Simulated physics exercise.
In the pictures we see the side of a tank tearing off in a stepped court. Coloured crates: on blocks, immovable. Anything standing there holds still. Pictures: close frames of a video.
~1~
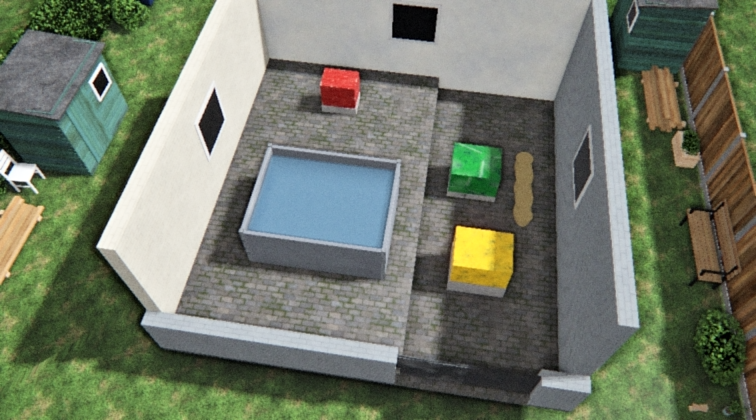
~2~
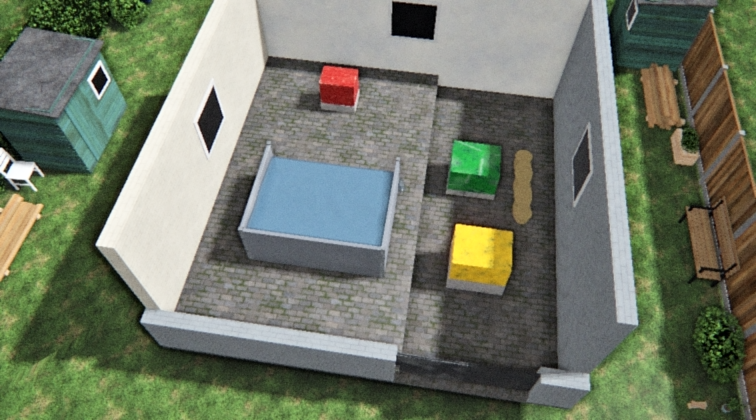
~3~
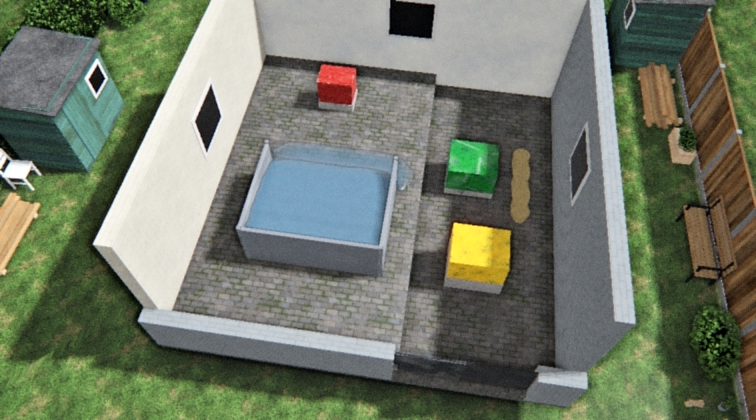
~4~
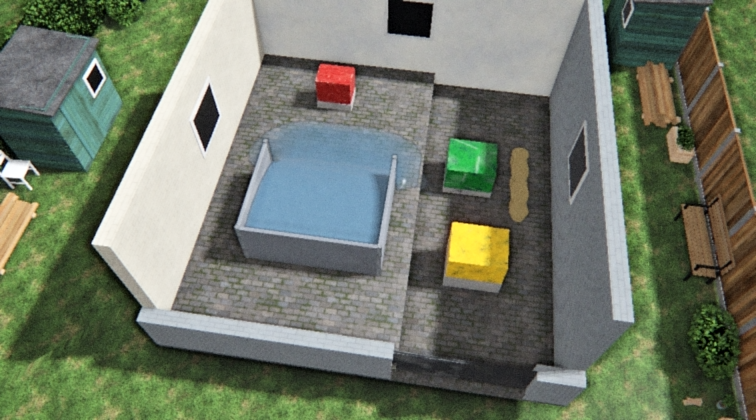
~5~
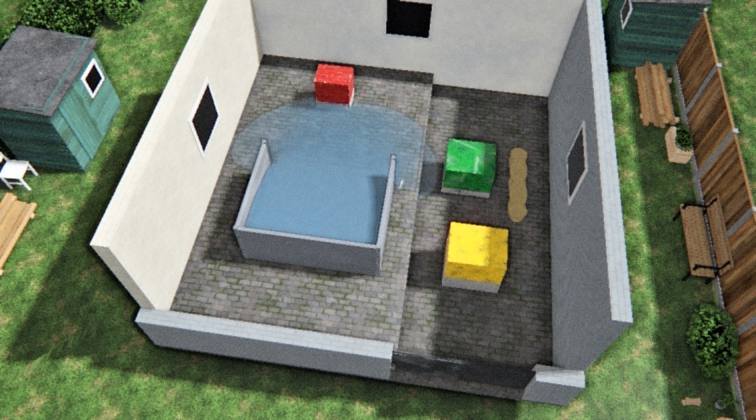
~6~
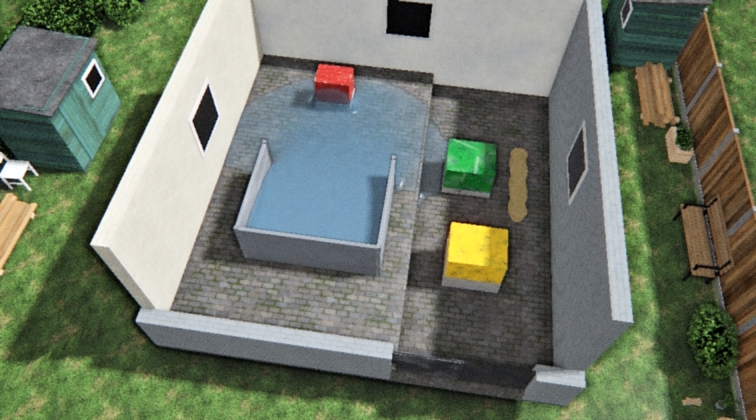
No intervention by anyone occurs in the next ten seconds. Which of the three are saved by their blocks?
In order: The yellow crate is saved; the red crate is not saved; the green crate is not saved.
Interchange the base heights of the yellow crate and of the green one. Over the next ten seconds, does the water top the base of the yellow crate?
The yellow one gets flooded.
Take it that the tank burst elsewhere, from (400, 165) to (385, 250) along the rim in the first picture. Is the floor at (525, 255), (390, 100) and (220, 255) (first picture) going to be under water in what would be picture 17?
So it's liquid at the first, nothing at the second and nothing at the third.
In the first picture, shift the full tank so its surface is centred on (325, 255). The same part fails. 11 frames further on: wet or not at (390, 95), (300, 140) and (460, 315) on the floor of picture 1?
As listed: Wet, flooded, dry.
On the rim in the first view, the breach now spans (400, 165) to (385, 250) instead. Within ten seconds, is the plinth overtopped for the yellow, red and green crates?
Crate by crate: Yellow - hit; red - left alone; green - hit.
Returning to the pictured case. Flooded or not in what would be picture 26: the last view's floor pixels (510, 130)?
Answer: Flooding.
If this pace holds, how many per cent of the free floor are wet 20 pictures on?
It comes to 60 per cent.
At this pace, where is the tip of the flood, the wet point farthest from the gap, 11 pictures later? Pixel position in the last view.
Somewhere about (545, 98).
A moment on, water covers 40 % of the floor; the yellow crate not reached, the red crate water round its plinth, the green crate water round its plinth.
Next, water covers 45 % of the floor; the yellow crate not reached, the red crate water round its plinth, the green crate water round its plinth.
Then, water covers 60 % of the floor; the yellow crate not reached, the red crate water round its plinth, the green crate water round its plinth.
Later, water covers 90 % of the floor; the yellow crate water round its plinth, the red crate water round its plinth, the green crate water round its plinth.
In the end, water covers 95 % of the floor; the yellow crate stayed above the water, the red crate was topped, the green crate was topped.
